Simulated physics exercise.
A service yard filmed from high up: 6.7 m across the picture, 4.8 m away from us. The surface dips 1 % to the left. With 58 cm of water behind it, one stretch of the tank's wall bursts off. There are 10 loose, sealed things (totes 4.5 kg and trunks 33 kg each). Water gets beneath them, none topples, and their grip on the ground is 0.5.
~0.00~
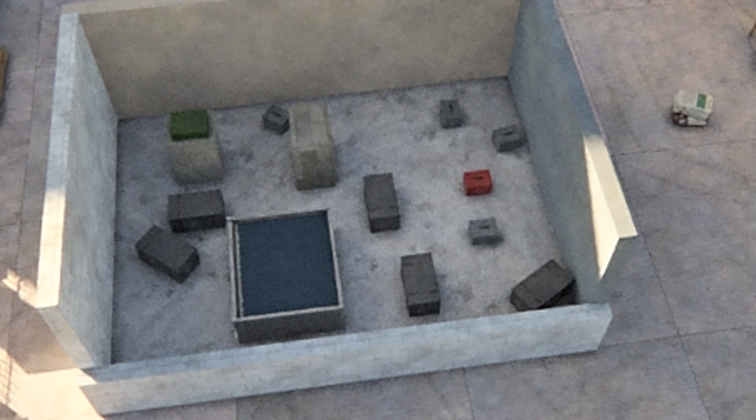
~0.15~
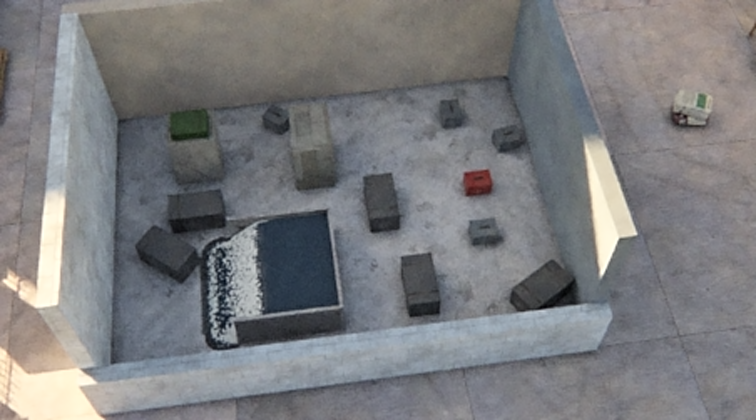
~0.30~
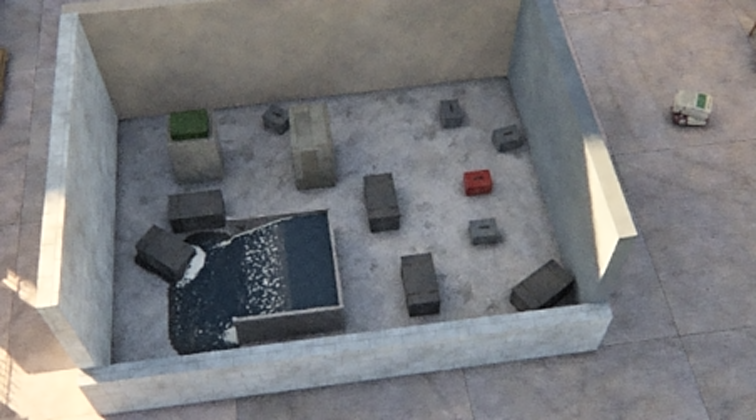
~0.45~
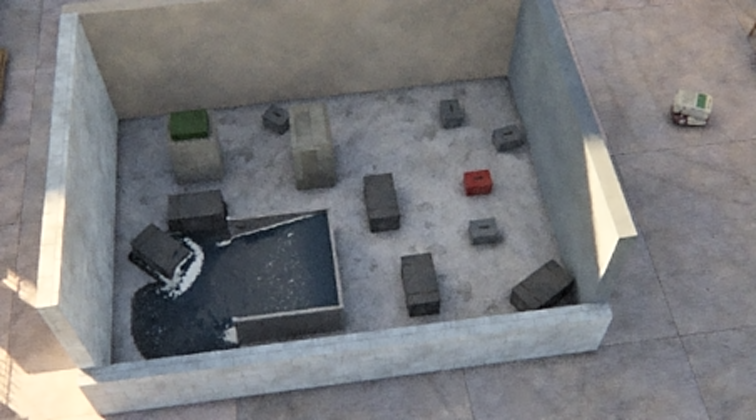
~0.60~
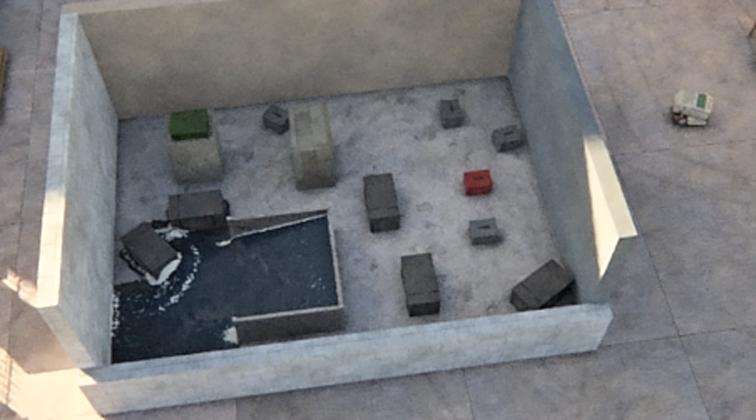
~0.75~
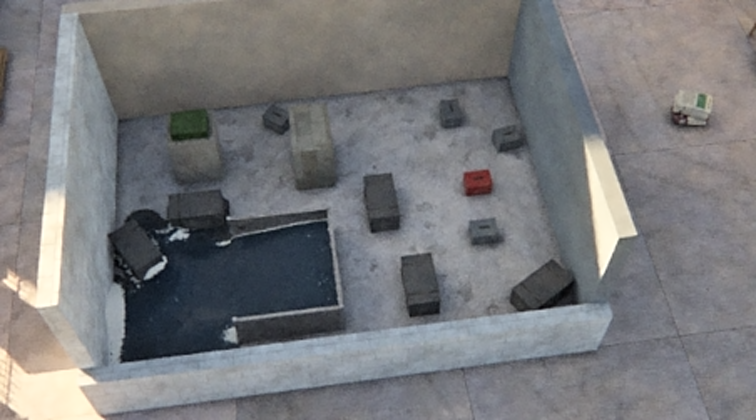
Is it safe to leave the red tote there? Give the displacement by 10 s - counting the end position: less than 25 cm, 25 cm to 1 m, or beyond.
The red tote stays put.
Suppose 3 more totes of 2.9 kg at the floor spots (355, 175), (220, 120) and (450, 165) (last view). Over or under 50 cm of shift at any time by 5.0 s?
In that order: Short of it, past it, short of it.
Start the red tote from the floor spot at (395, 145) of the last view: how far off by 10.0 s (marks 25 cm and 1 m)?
It barely shifts.
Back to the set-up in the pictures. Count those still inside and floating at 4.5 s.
0 of them.
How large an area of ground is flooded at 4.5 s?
Roughly 20 m2.
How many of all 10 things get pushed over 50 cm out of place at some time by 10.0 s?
I count 3.
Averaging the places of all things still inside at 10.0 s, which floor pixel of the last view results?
Near (411, 192).
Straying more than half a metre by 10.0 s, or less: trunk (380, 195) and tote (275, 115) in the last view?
In turn: Less, past it.
After 2.0 s the red tote is near (478, 178), 0.0 m from its start, aground; 1 afloat.
After 4.5 s the red tote is near (478, 178), 0.0 m from its start, aground; 0 afloat.
After 7.0 s the red tote is near (478, 178), 0.0 m from its start, aground; 0 afloat.
After 10.0 s the red tote is near (478, 178), 0.0 m from its start, aground; 0 afloat.
